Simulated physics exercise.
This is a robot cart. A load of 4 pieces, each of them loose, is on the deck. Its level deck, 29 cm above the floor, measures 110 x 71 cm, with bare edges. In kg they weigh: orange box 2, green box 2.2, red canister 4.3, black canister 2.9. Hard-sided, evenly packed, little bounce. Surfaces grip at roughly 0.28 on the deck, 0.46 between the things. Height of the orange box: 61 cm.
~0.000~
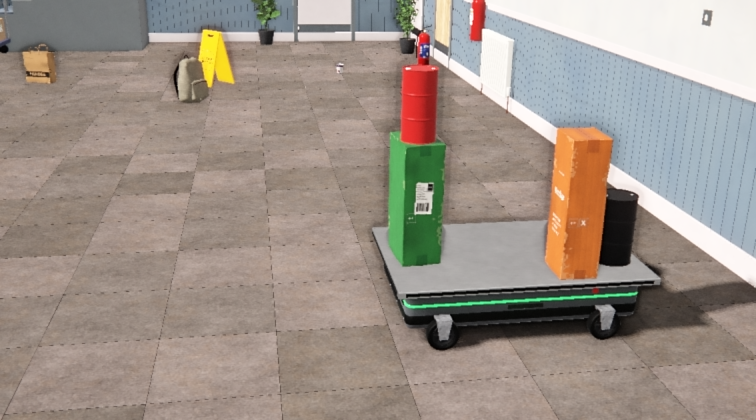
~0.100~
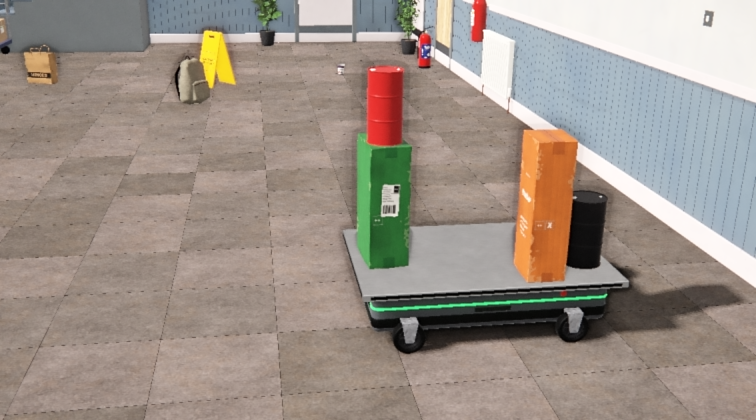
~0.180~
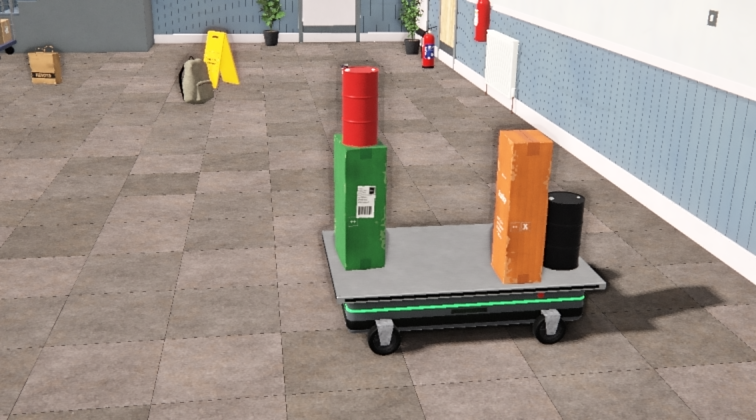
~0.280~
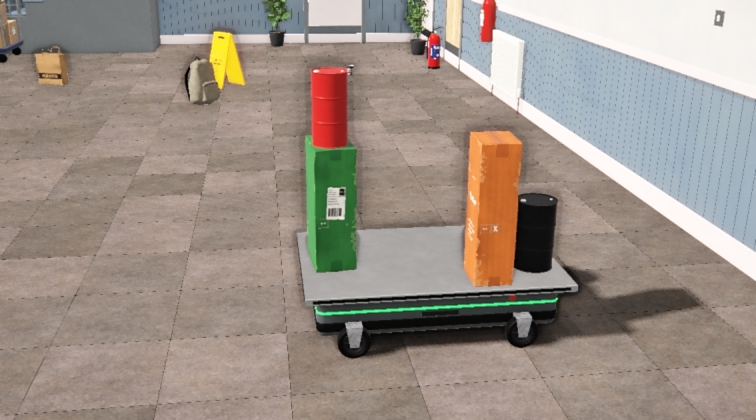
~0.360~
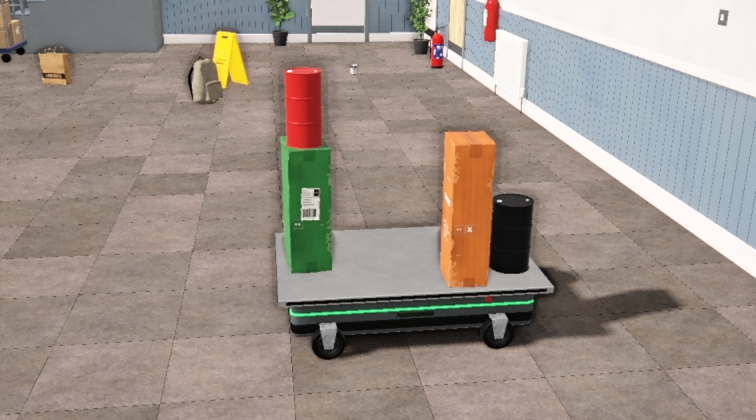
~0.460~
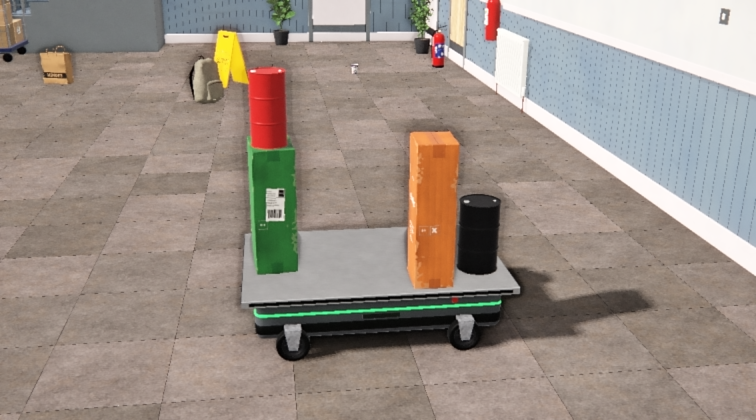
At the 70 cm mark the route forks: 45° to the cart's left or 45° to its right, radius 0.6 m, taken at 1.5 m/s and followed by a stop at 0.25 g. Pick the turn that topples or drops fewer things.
The load fares better going left.
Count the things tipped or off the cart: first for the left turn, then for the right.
Left: 2; right: 3.
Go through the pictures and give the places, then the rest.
Cart 0 cm along; orange box (577, 204); green box (416, 198), in the first frame.
Cart 15 cm along; red canister (385, 106); black canister (584, 229), in the second frame.
Cart 27 cm along; red canister (360, 107); black canister (562, 231), in the third frame.
Cart 42 cm along; red canister (330, 108); black canister (534, 233), in the fourth frame.
Cart 54 cm along; red canister (304, 108); black canister (511, 234), in the fifth frame.
Cart 69 cm along; orange box (432, 210); green box (273, 204), in the sixth frame.
Turning left. At 0.76 s, cart 114 cm along, turned 28°; green box slid 33 cm near (159, 218); orange box slid 7 cm near (344, 221); red canister slid 35 cm.
After 0.96 s, cart 144 cm along, turned 45°; green box and red canister now off the cart; orange box slid 10 cm near (301, 238); black canister slid 2 cm.
After 1.36 s, cart 186 cm along, turned 45°; orange box slid 9 cm near (215, 276); black canister slid 3 cm.
At rest (2.0 s), off the cart, green box and red canister; the other 2 in place, give or take 10 cm. In the last view, orange box near (200, 282).
Turning right instead, orange box, green box and red canister tipped over or off the cart, 3 of 4 in all.
